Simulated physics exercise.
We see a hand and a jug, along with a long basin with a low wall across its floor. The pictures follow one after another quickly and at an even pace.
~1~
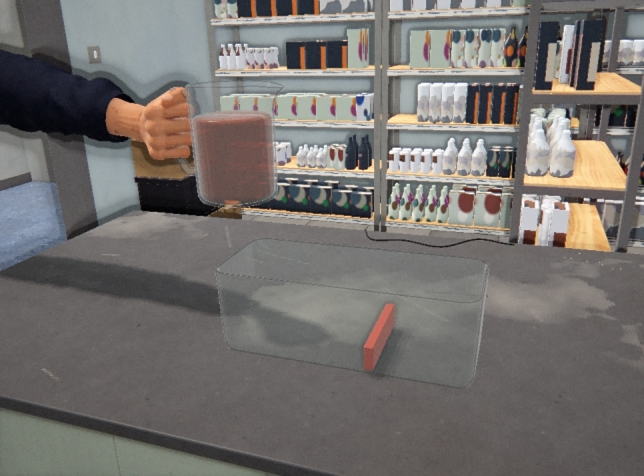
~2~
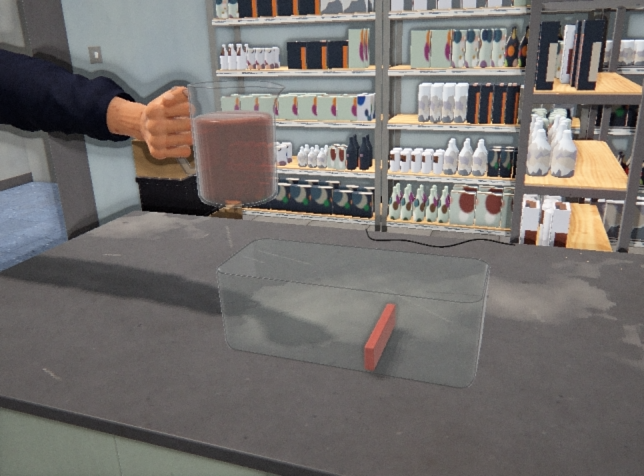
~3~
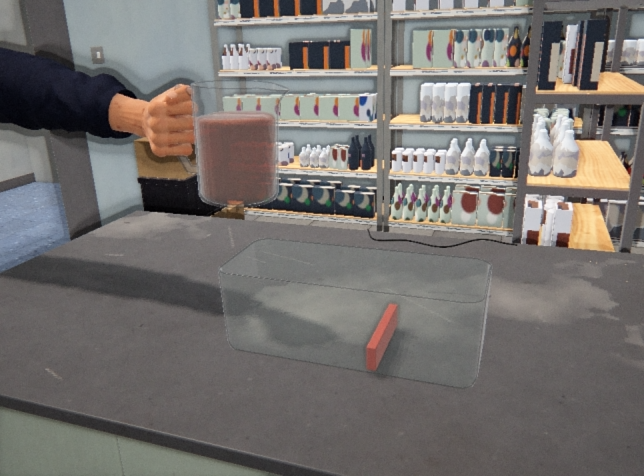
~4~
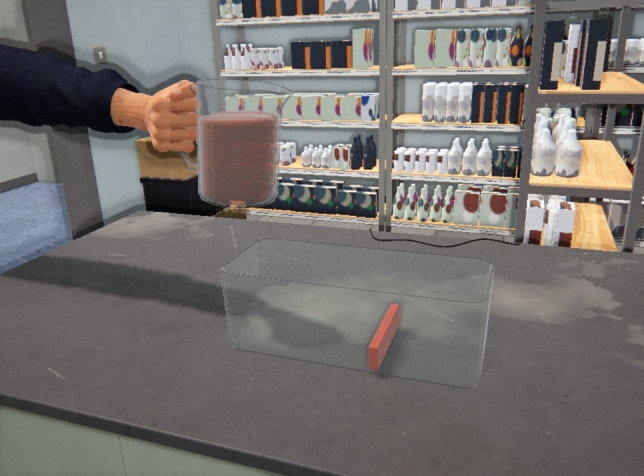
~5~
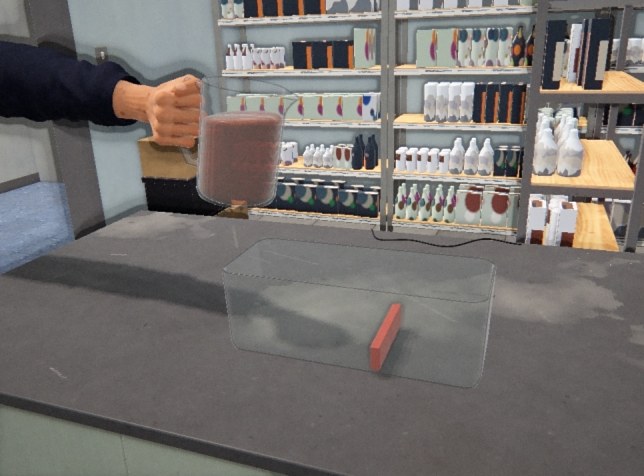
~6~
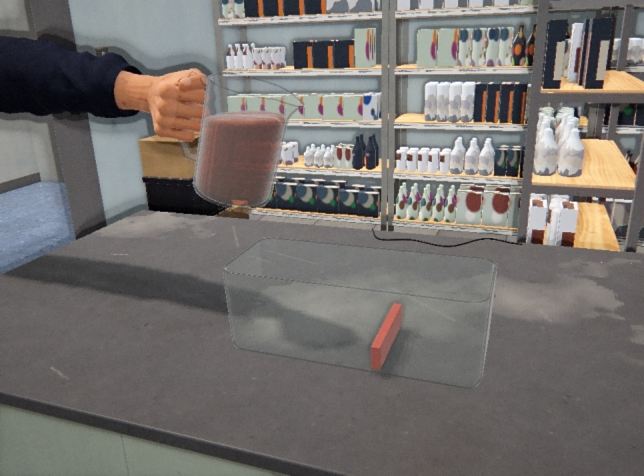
On a grey counter in front of stocked shelves, a hand holds a clear jug of reddish-brown contents above and left of a transparent basin with a low red wall inside, then gradually tilts the jug to the right.
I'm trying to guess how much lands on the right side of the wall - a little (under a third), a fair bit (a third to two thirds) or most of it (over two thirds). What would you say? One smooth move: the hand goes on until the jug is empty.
I would say a little, under a third.
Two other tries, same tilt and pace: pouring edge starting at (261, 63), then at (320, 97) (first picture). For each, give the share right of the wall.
Roughly 10 per cent, and 60 per cent.
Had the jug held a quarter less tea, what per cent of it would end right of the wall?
Estimated share: Around 10 %.
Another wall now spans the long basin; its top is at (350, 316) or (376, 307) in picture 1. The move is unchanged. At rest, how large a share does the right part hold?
It would come to roughly 60 per cent the first time and roughly 0 per cent the second.
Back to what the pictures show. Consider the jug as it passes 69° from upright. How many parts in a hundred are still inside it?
Still holding around 90 %, give or take.
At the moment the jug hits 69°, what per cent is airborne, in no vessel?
That comes to near 10 percent.
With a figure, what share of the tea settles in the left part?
Close to 80 in a hundred.
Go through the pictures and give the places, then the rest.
In the first frame, tilt 0°; pouring edge (283, 86); surface from (200, 115) to (270, 117); the long basin's rim runs from (235, 255) to (485, 282); the wall's top is at (380, 325).
In the second frame, tilt 1°; pouring edge (284, 87); surface from (201, 115) to (271, 117).
In the third frame, tilt 3°; pouring edge (288, 89); surface from (204, 115) to (274, 118).
In the fourth frame, tilt 6°; pouring edge (293, 93); surface from (207, 116) to (277, 117).
In the fifth frame, tilt 11°; pouring edge (299, 98); surface from (210, 117) to (281, 118).
In the sixth frame, tilt 16°; pouring edge (303, 105); surface from (210, 123) to (285, 119).
A moment on, the tilt is 69° and 91 per cent is still to pour, 0 is left of the wall and 0 right of it.
Next, the tilt is 95° and 47 per cent is still to pour, 30 is left of the wall and 0 right of it.
Then the tilt is 97° and 13 per cent is still to pour, 69 is left of the wall and 2 right of it.
Later the tilt is 97° and 3 per cent is still to pour, 83 is left of the wall and 6 right of it.
In the end 81 per cent lies left of the wall, 13 right of it and 6 outside.
